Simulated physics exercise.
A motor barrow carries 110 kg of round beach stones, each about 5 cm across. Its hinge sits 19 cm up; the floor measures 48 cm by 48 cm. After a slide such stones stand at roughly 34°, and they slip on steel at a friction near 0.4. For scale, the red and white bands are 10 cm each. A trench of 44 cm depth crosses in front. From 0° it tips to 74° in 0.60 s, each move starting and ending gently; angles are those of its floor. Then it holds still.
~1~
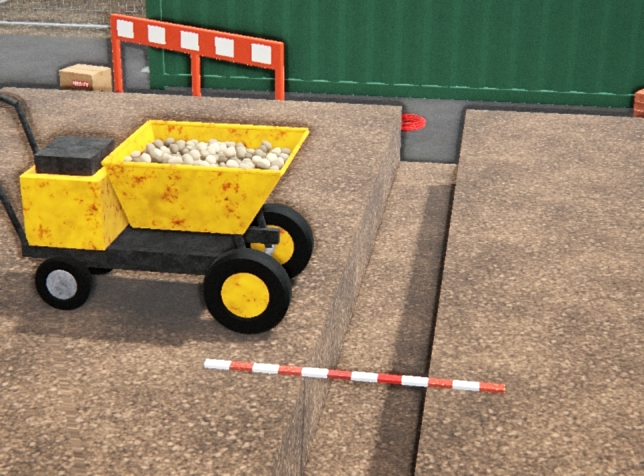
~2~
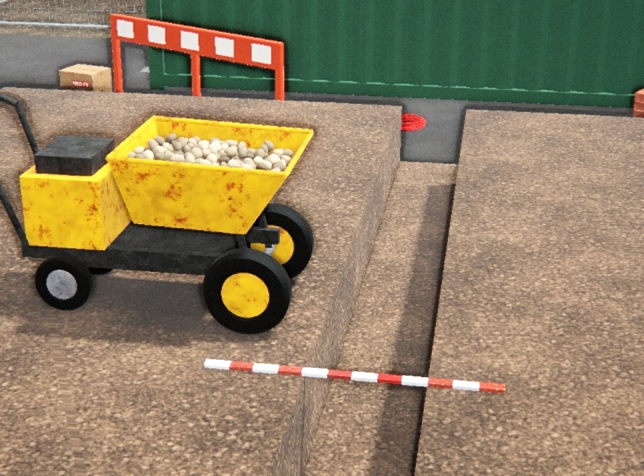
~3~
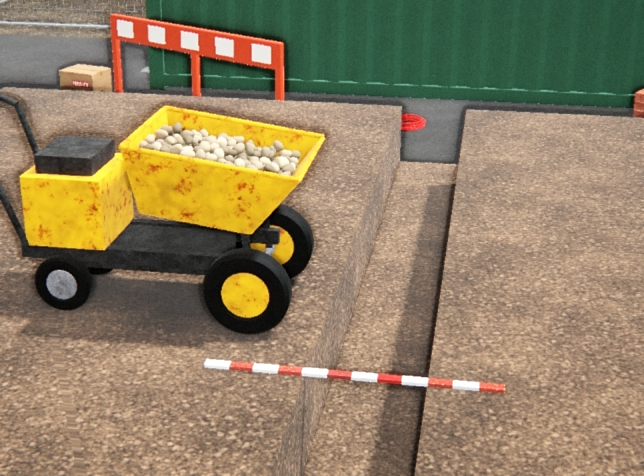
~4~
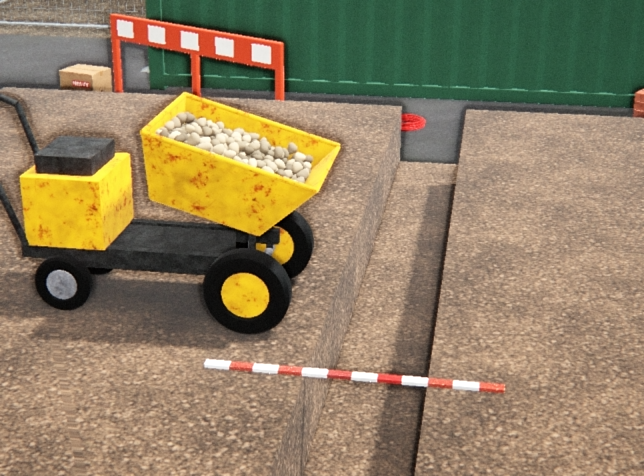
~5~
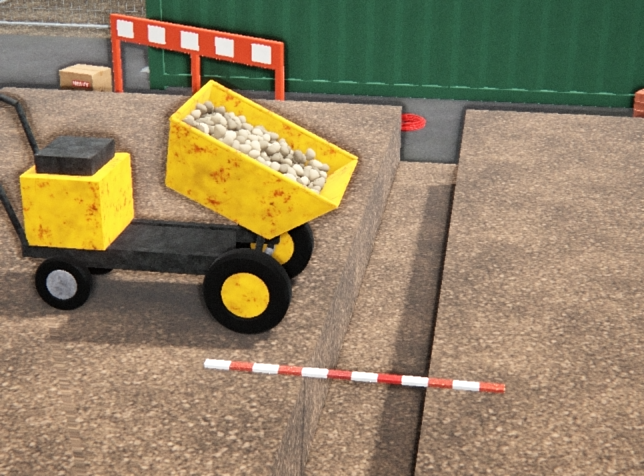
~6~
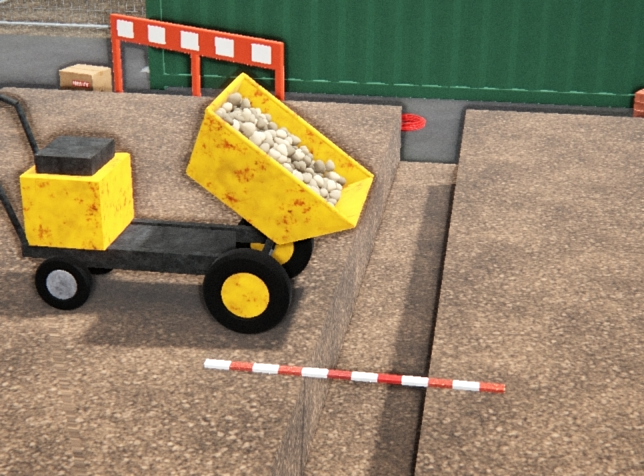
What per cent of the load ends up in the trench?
Close to 45 in a hundred.
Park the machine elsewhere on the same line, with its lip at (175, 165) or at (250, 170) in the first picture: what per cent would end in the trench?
Near 90 per cent from the first place, 75 from the second.
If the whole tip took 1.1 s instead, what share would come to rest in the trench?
It would be near 65 per cent.
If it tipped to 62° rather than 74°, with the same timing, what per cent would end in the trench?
It would be near 40 per cent.
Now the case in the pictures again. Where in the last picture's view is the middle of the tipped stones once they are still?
Around (458, 314).
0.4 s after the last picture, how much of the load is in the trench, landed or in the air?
About 15 per cent by then.
Then, 0.1 s after the last picture the floor is at 62°, 100 % in the skip; the foremost stones are at (372, 244).
Then, 0.4 s after the last picture the floor is at 74°, 61 % in the skip, 16 % in the trench, 23 % past the trench; the foremost stones are at (483, 326).
Then, 0.7 s after the last picture the floor is at 74°, 14 % in the skip, 32 % in the trench, 55 % past the trench; the foremost stones are past the picture's edge.
Then, 2.7 s after the last picture the floor is at 74°, 0 % in the skip, 45 % in the trench, 55 % past the trench; the foremost stones are past the picture's edge.
